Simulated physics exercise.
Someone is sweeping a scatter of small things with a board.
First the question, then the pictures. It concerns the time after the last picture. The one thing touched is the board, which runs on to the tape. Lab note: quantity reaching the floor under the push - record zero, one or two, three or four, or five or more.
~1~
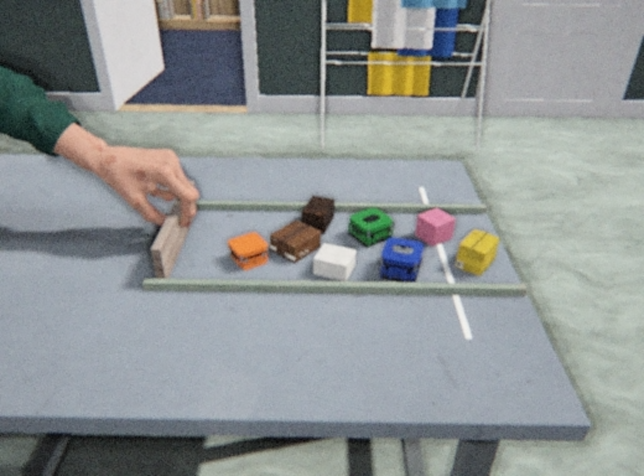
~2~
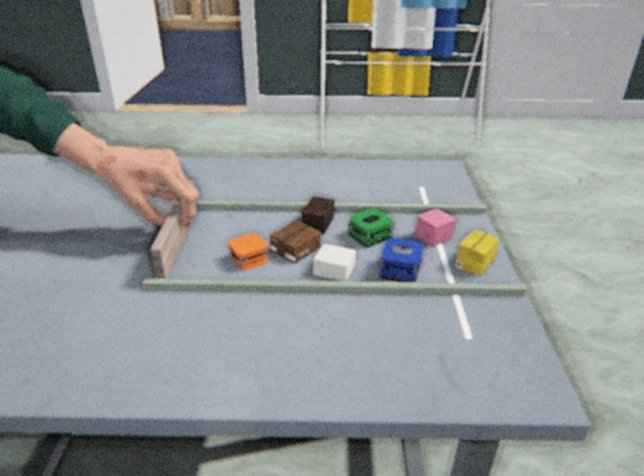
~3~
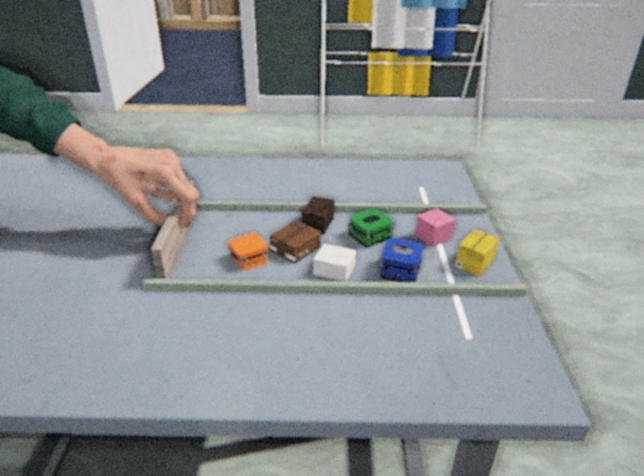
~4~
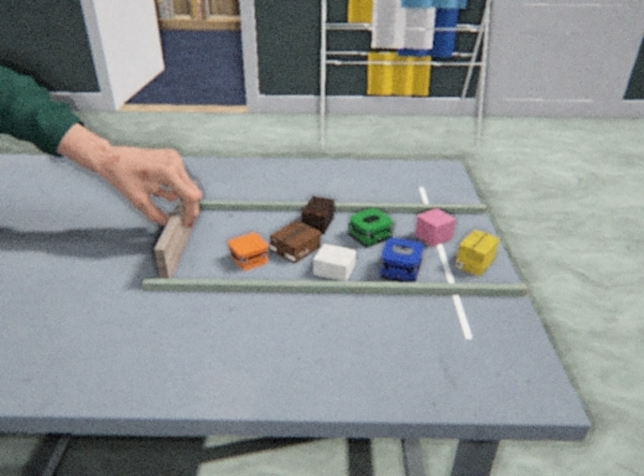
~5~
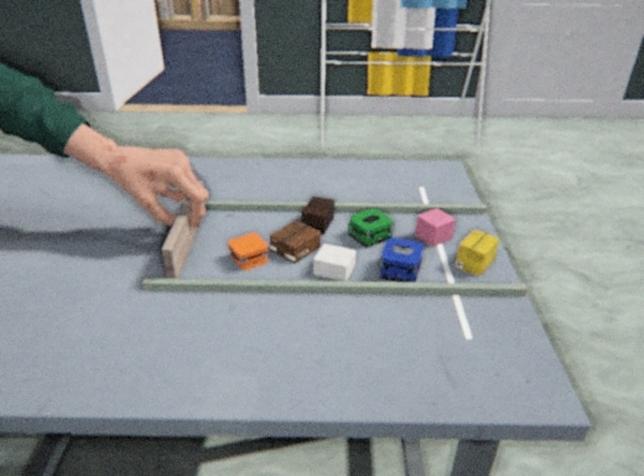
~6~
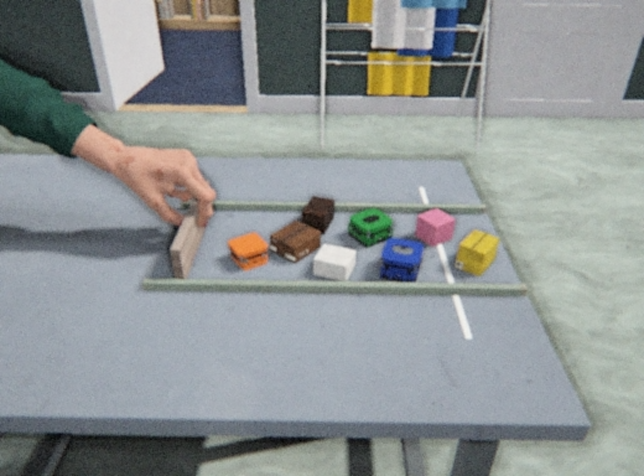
Off the edge: Three to four.
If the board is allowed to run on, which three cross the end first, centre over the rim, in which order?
Earliest first - yellow box, pink block, blue case.
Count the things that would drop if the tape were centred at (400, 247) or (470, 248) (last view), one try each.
Try by try, 1 and 5.
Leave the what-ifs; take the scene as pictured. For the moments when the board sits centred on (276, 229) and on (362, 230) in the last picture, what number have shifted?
The first count is 2, and then it's 8.
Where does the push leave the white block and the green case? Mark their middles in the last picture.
White block at about (497, 264), green case at about (482, 224).
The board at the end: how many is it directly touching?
The count in contact is 3.
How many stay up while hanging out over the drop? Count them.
1 in all.
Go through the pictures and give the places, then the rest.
In the first frame, yellow box (477, 252); pink block (435, 227); blue case (402, 260); board (177, 227); tape (440, 247).
In the second frame, pink block (435, 227); white block (335, 262).
In the third frame, blue case (402, 260); board (177, 227).
In the fourth frame, yellow box (477, 253); orange case (248, 252).
In the fifth frame, pink block (435, 227); black block (318, 215).
In the sixth frame, yellow box (477, 253); pink block (435, 227); blue case (402, 260); board (194, 228); tape (440, 247).
Soon after, none off yet; yellow box at rest near (477, 253); pink block at rest near (435, 227); blue case at rest near (402, 260).
At rest, the number that fall off is three or four; fallen, blue case, pink block and yellow box.
